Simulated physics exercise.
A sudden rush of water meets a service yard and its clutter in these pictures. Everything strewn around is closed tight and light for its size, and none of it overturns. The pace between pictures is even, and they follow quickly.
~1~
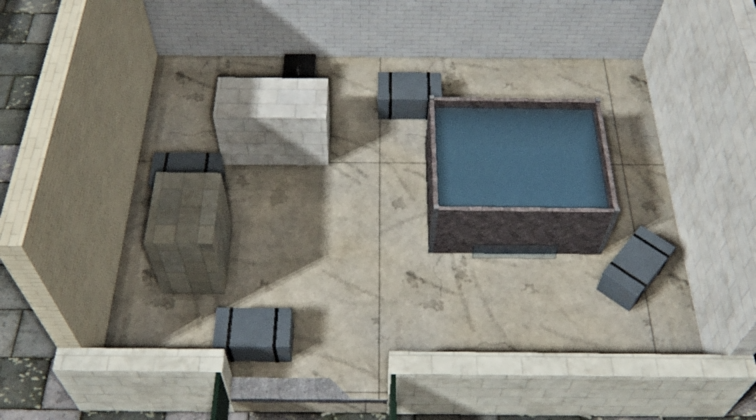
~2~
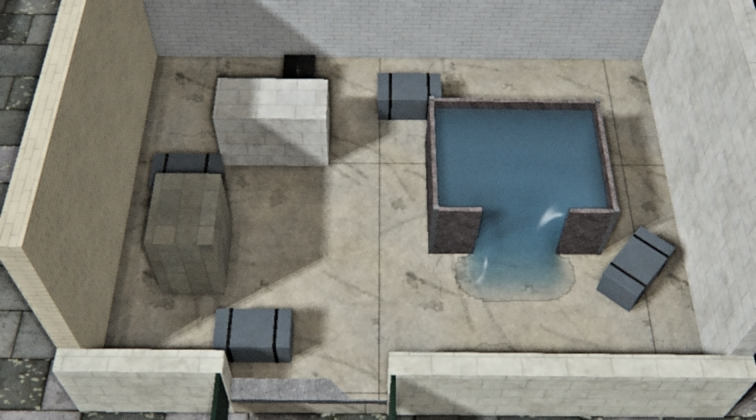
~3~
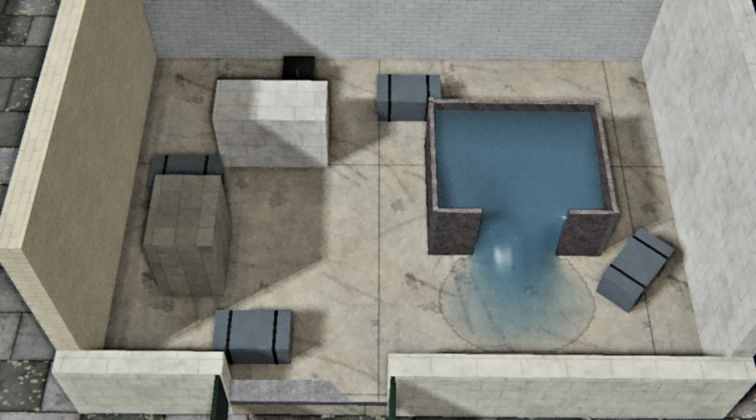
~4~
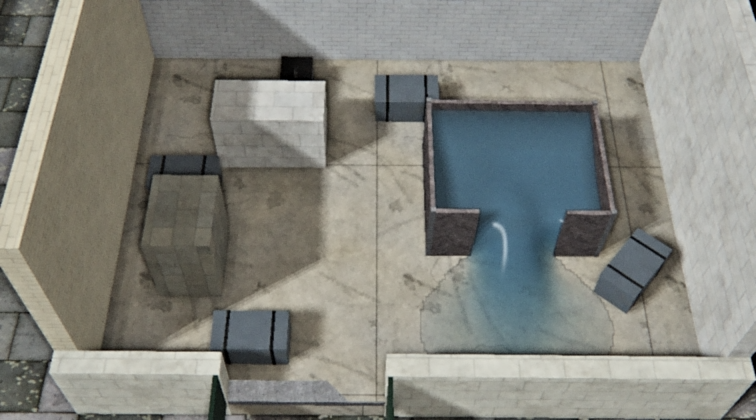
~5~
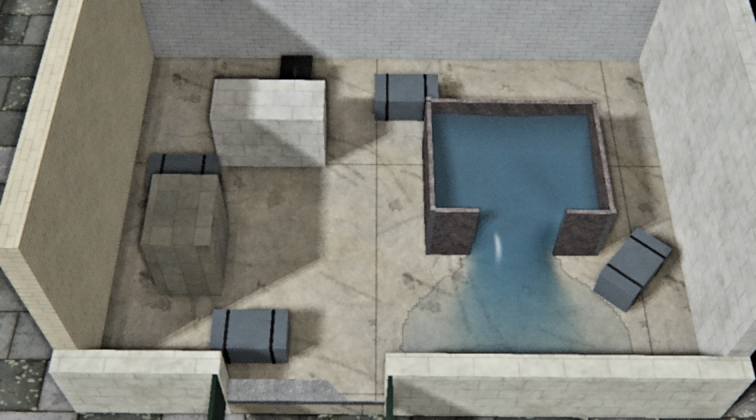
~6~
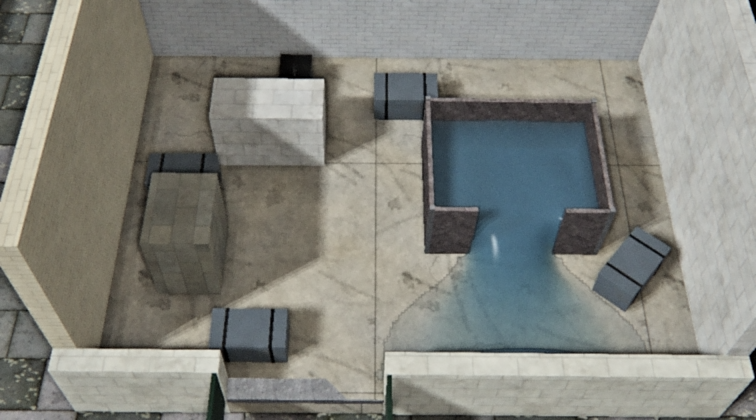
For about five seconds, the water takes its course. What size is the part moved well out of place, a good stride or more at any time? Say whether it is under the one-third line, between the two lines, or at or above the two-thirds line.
It is under the one-third line.
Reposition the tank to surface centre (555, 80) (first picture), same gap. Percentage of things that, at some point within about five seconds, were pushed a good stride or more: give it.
I'd put it at around 40 per cent.
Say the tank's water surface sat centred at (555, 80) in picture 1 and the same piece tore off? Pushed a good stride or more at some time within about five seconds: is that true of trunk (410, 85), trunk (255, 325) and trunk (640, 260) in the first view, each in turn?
Taking them in turn: Kept near its start; got sent well off; got sent well off.
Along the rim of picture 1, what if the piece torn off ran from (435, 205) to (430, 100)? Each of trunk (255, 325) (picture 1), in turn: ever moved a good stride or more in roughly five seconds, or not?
It covered the distance.
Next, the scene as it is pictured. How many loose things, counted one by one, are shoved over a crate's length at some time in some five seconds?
The count is 1.
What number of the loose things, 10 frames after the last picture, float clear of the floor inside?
0 of them.
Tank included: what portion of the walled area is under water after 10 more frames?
I'd estimate around 50 percent.
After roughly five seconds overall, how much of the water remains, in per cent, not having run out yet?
92 %.
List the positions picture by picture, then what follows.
The first picture shows a trunk at (186, 168), on the bottom; a trunk at (253, 327) rests on the ground; 0 of 5 have shifted.
The second picture shows a trunk at (186, 169) rests on the ground; a trunk at (253, 327) rests on the ground; 0 of 5 have shifted.
The third picture shows a trunk at (185, 170), on the bottom; a trunk at (252, 329), on the bottom; 0 of 5 have shifted.
The fourth picture shows a trunk at (183, 170), on the bottom; a trunk at (250, 329) rests on the ground; 0 of 5 have shifted.
The fifth picture shows a trunk at (183, 170), on the bottom; a trunk at (250, 328), on the bottom; 0 of 5 have shifted.
The sixth picture shows a trunk at (182, 168), on the bottom; a trunk at (249, 327) rests on the ground; 0 of 5 have shifted.
A moment on, 0 of 5 are well off their spots; 0 afloat.
Next, 0 of 5 are well off their spots; 0 afloat.
Later, 1 of 5 are well off their spots; 1 afloat.
In the end, 1 of 5 are well off their spots, and 1 have been at some point; 2 afloat.
